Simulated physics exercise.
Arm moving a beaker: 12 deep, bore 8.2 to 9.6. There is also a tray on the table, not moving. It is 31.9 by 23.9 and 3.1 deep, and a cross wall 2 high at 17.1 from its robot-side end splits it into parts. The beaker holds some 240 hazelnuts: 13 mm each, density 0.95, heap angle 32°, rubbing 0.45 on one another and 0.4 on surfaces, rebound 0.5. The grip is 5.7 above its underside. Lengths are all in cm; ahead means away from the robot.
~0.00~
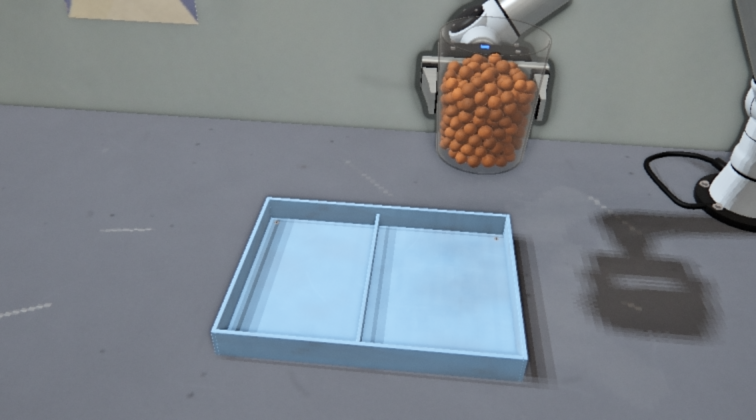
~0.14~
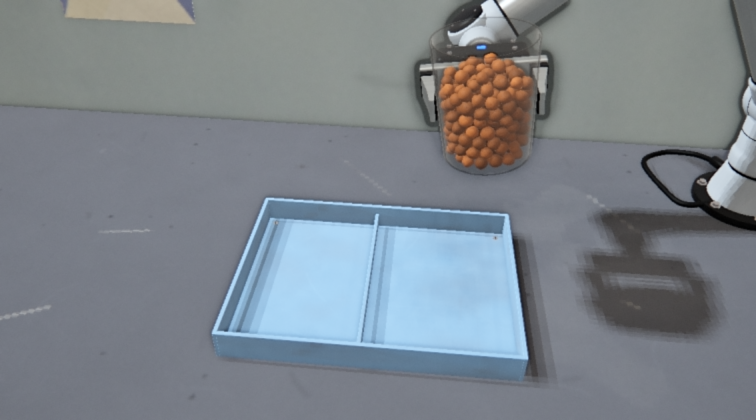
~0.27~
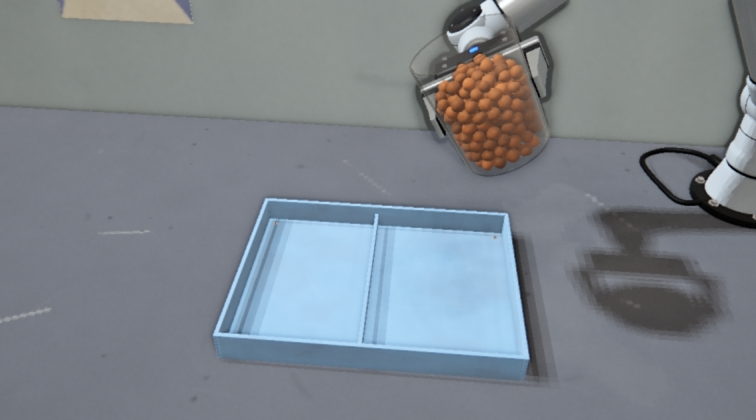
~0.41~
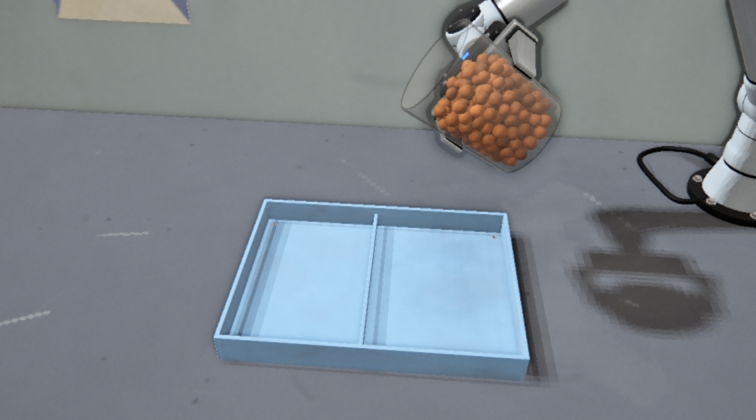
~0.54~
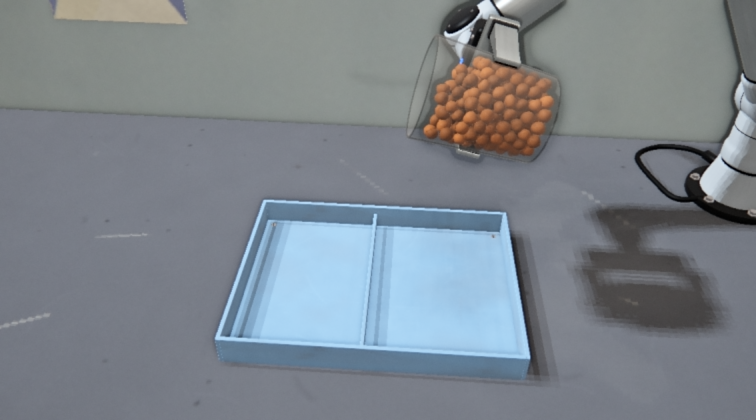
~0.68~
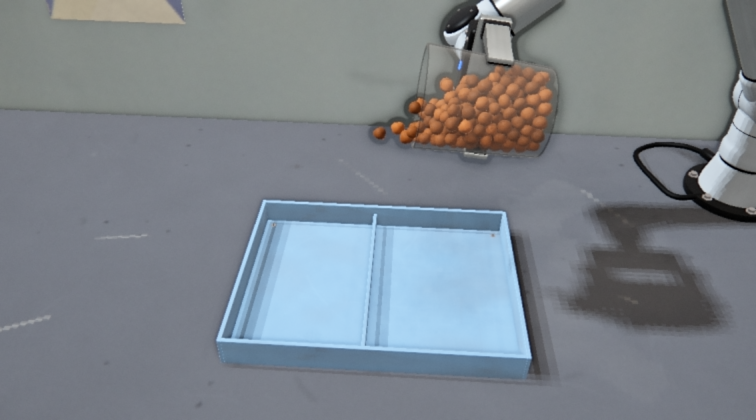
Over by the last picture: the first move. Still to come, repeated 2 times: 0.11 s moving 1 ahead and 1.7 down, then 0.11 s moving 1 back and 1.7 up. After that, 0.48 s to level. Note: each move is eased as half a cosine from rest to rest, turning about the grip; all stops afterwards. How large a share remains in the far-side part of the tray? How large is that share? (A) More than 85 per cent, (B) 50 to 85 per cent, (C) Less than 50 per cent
C, less than 50 per cent.
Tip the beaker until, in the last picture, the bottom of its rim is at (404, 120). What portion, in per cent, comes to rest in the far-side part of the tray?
That comes to some 0 percent.
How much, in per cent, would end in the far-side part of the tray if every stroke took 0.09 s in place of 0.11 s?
That would give around 15 per cent.
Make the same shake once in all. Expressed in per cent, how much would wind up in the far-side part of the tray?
My guess is near 10 per cent.
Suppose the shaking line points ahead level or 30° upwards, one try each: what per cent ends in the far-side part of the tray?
Near 30 and 30 percent respectively.
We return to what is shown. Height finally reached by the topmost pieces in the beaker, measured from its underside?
Height at rest: Approx. 10.0 cm.
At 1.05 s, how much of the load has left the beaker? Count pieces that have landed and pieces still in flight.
About 15 per cent.
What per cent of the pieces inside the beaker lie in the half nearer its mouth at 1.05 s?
Close to 40 in a hundred.
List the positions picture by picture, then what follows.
Beaker middle at (486, 98), level; upper third of the load around (487, 85), from x 445 to 530, top at y 60; 236 in the beaker, in the first frame.
Beaker middle at (486, 99), tilted 8° forward; upper third of the load around (488, 85), from x 445 to 525, top at y 60, in the second frame.
Beaker middle at (485, 100), tilted 29° forward; upper third of the load around (490, 87), from x 440 to 535, top at y 60, in the third frame.
Beaker middle at (484, 102), tilted 55° forward; upper third of the load around (493, 89), from x 440 to 545, top at y 60, in the fourth frame.
Beaker middle at (483, 104), tilted 76° forward; upper third of the load around (498, 87), from x 430 to 545, top at y 65, in the fifth frame.
Beaker middle at (483, 105), tilted 84° forward; upper third of the load around (507, 94), from x 380 to 545, top at y 70; 235 in the beaker, 1 in flight or on a rim, in the sixth frame.
After 1.05 s, tilted 84° forward, highest piece 27 above the table; 206 in the beaker, 18 in the far-side part, 3 in the robot-side part, 9 in flight or on a rim.
After 1.42 s, tilted 27° forward, highest piece 30 above the table; 197 in the beaker, 33 in the far-side part, 5 in the robot-side part, 1 in flight or on a rim.
After 1.80 s, level, highest piece 30 above the table; 197 in the beaker, 34 in the far-side part, 5 in the robot-side part.
After 2.85 s, level, highest piece 30 above the table; 197 in the beaker, 34 in the far-side part, 5 in the robot-side part.
At rest, 197 in the beaker, 34 in the far-side part, 5 in the robot-side part. That is 14 % in the far-side part of the tray.
